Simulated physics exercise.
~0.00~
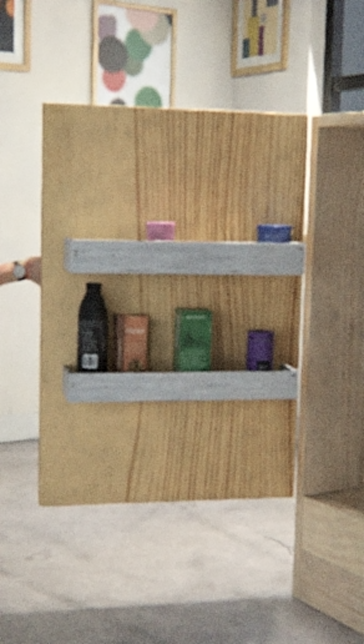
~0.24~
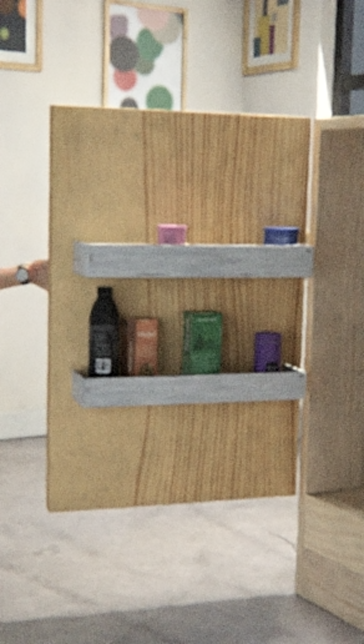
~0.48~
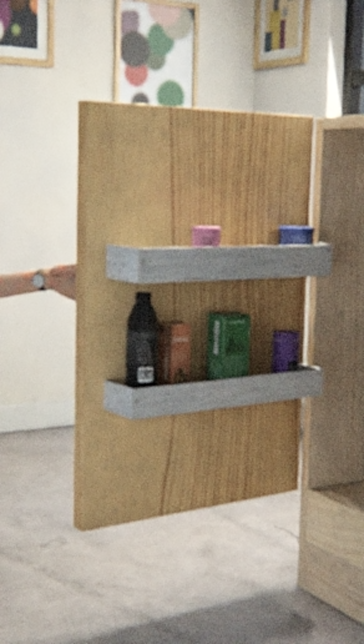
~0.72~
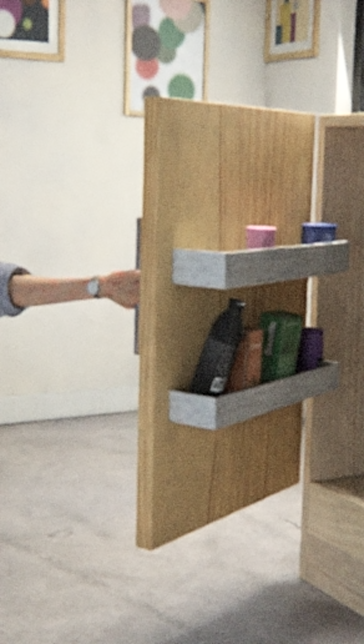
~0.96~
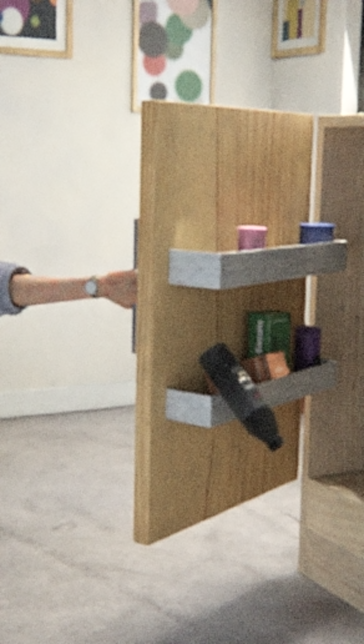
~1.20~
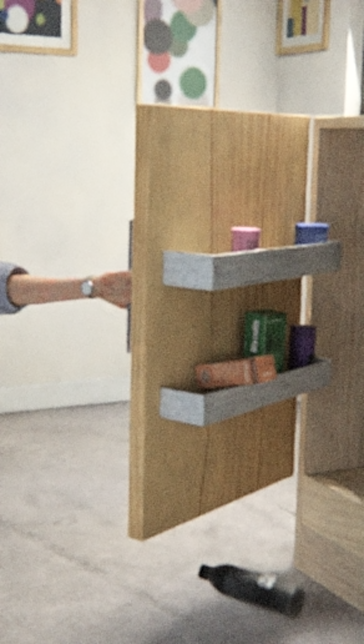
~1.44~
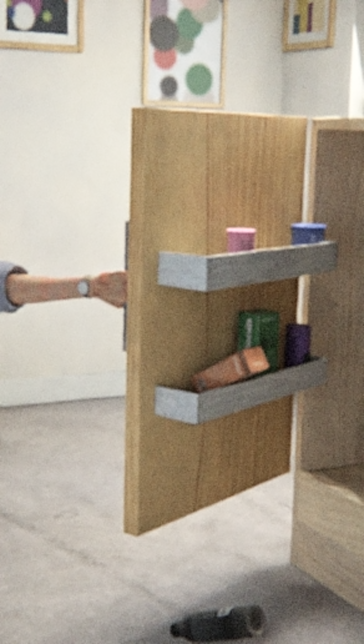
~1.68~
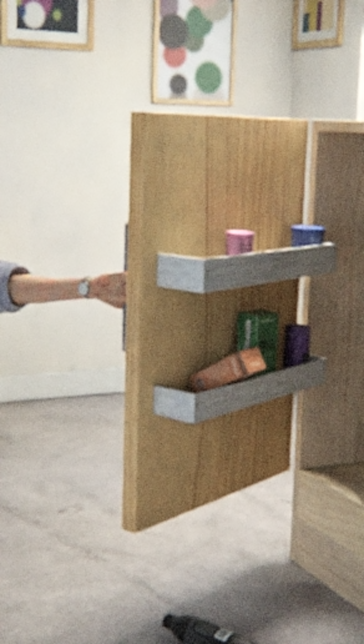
Hand swinging a wooden larder door and stopping it, a black bottle tumbling to the floor and an orange carton tipping over.
